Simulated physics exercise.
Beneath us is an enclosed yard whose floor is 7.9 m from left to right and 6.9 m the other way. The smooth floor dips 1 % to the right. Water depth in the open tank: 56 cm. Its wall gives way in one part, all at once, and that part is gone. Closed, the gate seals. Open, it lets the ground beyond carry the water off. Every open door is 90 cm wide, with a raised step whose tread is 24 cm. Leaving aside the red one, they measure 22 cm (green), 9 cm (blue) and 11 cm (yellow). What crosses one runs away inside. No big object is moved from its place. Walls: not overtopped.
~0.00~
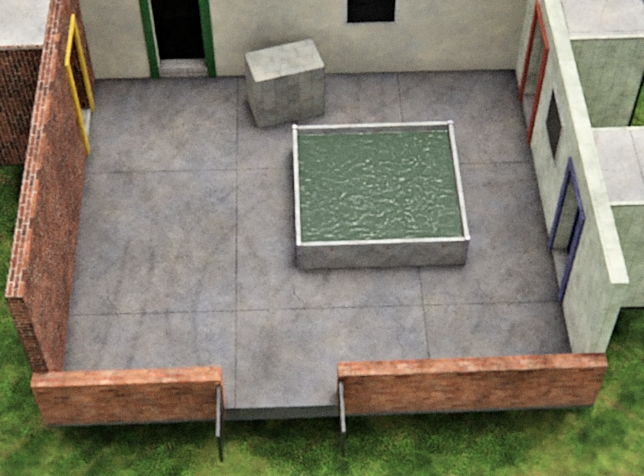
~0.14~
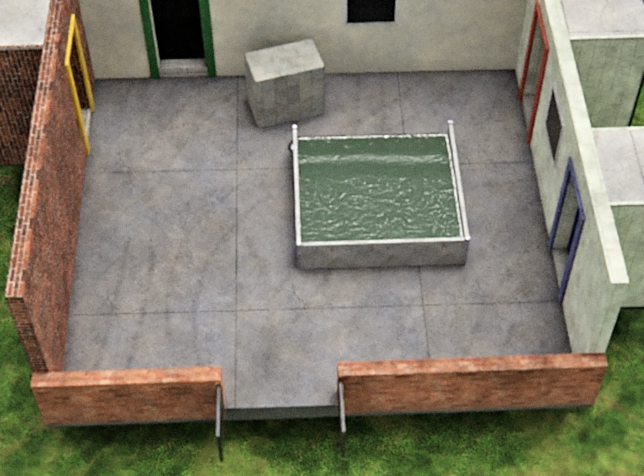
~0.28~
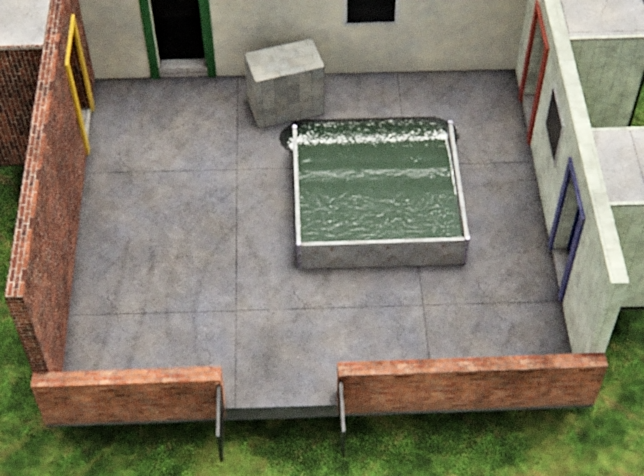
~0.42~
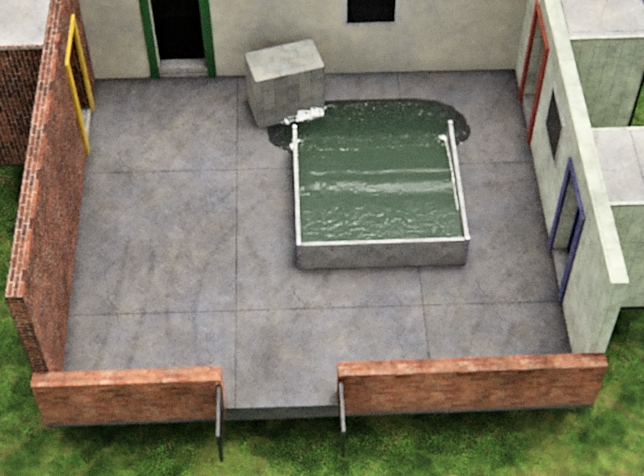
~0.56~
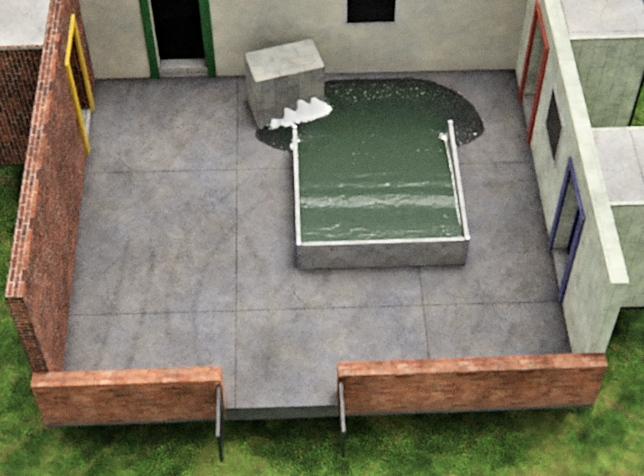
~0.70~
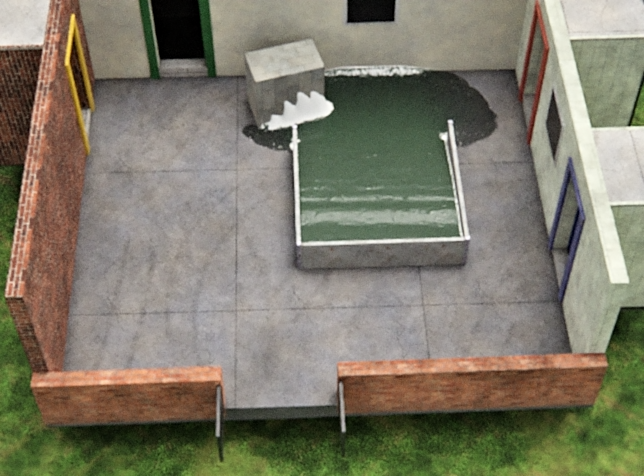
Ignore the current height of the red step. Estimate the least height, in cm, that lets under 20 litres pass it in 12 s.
I would say 27 cm.
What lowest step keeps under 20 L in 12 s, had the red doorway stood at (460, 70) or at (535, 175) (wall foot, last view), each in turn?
Roughly 27 cm, then roughly 10.0 cm.
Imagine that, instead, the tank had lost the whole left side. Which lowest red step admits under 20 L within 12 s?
At least roughly 5.5 centimetres tall.
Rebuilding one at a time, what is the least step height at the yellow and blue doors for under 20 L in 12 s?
Roughly 9.5 cm at yellow and 8.5 cm at blue.
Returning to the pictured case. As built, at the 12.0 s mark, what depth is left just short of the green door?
About 4.0 cm.
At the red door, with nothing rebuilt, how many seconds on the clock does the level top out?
That happens close to 3.2 s on the clock.
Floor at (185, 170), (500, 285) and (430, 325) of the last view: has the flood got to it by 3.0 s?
One by one: Drenched, clear, clear.
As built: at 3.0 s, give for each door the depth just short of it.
Green door 6 cm, blue door 0 cm, yellow door 2 cm, red door 30 cm.
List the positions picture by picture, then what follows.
In the first frame, the open tank at (378, 184) is whole and still, 56 cm deep; the red door at (533, 80) is dry.
In the second frame, water pours out on the far side and has run 0.3 m, to a hidden place; about 7 cm deep outside, 56 cm at the back.
In the third frame, the gap is on the far side, the front 0.7 m out at (300, 124); the back of the open tank holds 56 cm.
In the fourth frame, the front is at (329, 105), 1.2 m from the gap on the far side; 3.3 m2 of floor is wet, 56 cm left at the back.
In the fifth frame, water pours out on the far side and has run 1.7 m, to (334, 84); about 9 cm deep outside, 56 cm at the back.
In the sixth frame, water pours out on the far side and has run 2.0 m, to (441, 72); about 9 cm deep outside, 56 cm at the back; the red door at (533, 80), 2.9 m from the gap, is still 0.9 m from the nearest water.
After 1.4 s water covers 20 % of the floor, deepest (46 cm) near (376, 87); it has not reached the red door.
After 3.0 s water covers 50 % of the floor, deepest (47 cm) near (508, 71); 30 cm at the red door, 9 litres in over its 22 cm step.
After 12.0 s water covers 95 % of the floor, deepest (12 cm) near (515, 105); 12 cm at the red door, 55 litres in over its 22 cm step.
At the red door as built, the water arrived by 1.5 s and peaked near 31 cm at 3.2 s.
Run again over the same 12 s with other heights there, 50 litres in over 22.5 cm, 7 litres over 30.5 cm. The limit of 20 litres is kept from about 27 cm up.
